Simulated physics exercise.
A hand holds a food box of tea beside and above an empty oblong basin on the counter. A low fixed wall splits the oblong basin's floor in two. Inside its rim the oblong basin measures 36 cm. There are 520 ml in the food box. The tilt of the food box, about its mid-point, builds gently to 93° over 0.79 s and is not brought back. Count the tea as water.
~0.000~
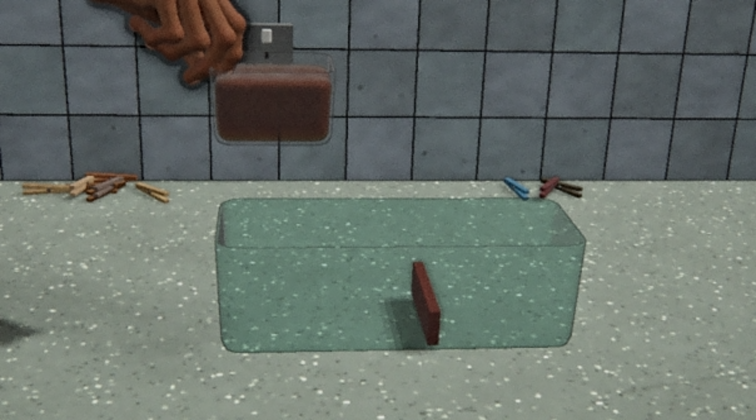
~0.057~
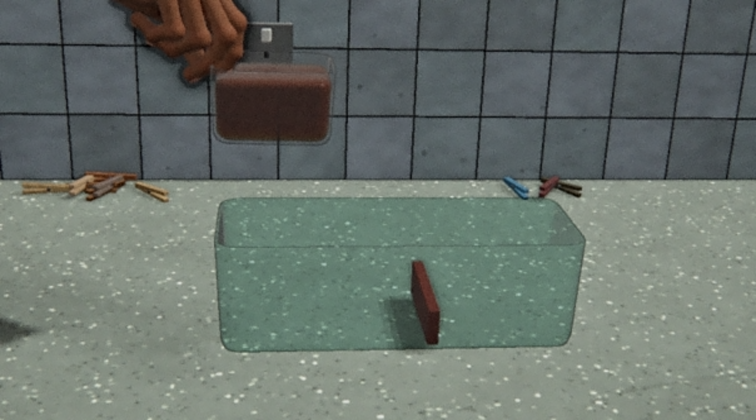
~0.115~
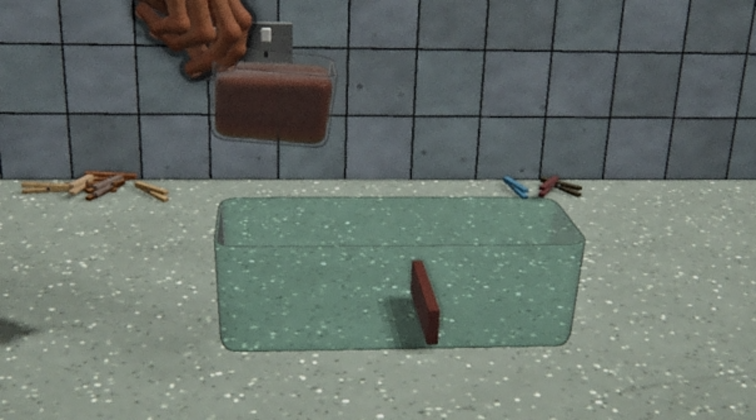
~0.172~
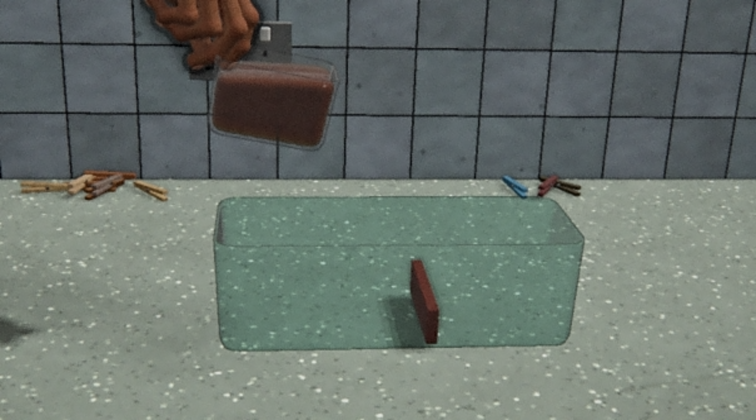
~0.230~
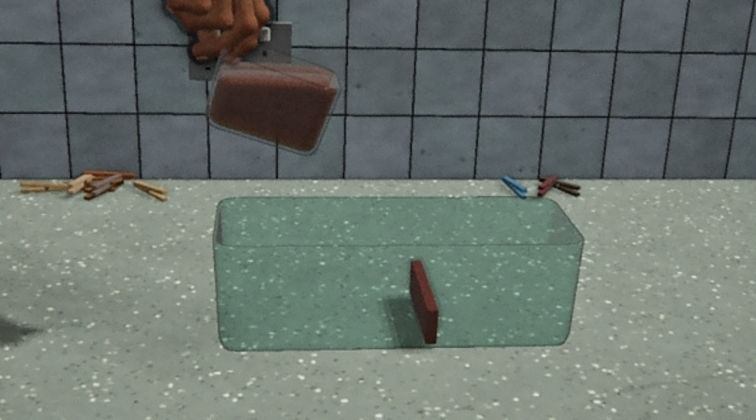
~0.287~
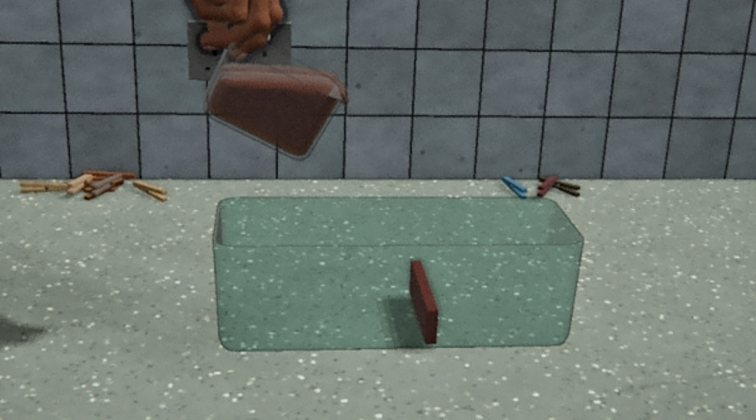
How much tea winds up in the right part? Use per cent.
About 4 per cent.
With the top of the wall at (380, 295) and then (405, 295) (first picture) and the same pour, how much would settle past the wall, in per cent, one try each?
In turn about 70 and 50 per cent.
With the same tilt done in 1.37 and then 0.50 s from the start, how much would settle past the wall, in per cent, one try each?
First 5, then 5 per cent.
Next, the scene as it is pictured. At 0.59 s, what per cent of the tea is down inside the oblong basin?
Near 26 in a hundred.
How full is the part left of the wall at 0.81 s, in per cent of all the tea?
About 80 per cent.
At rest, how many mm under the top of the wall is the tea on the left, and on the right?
Left about 20 mm, right about 38 mm.
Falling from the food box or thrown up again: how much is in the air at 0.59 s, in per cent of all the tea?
About 36 per cent.
By 0.59 s the tilt is 79° and 39 per cent is still to pour, 25 is left of the wall and 0 right of it.
By 0.81 s the tilt is 93° and 11 per cent is still to pour, 80 is left of the wall and 2 right of it.
By 1.04 s the tilt is 93° and 3 per cent is still to pour, 89 is left of the wall and 3 right of it.
By 1.29 s the tilt is 93° and 2 per cent is still to pour, 92 is left of the wall and 4 right of it.
At rest 94 per cent lies left of the wall, 4 right of it and 2 outside.
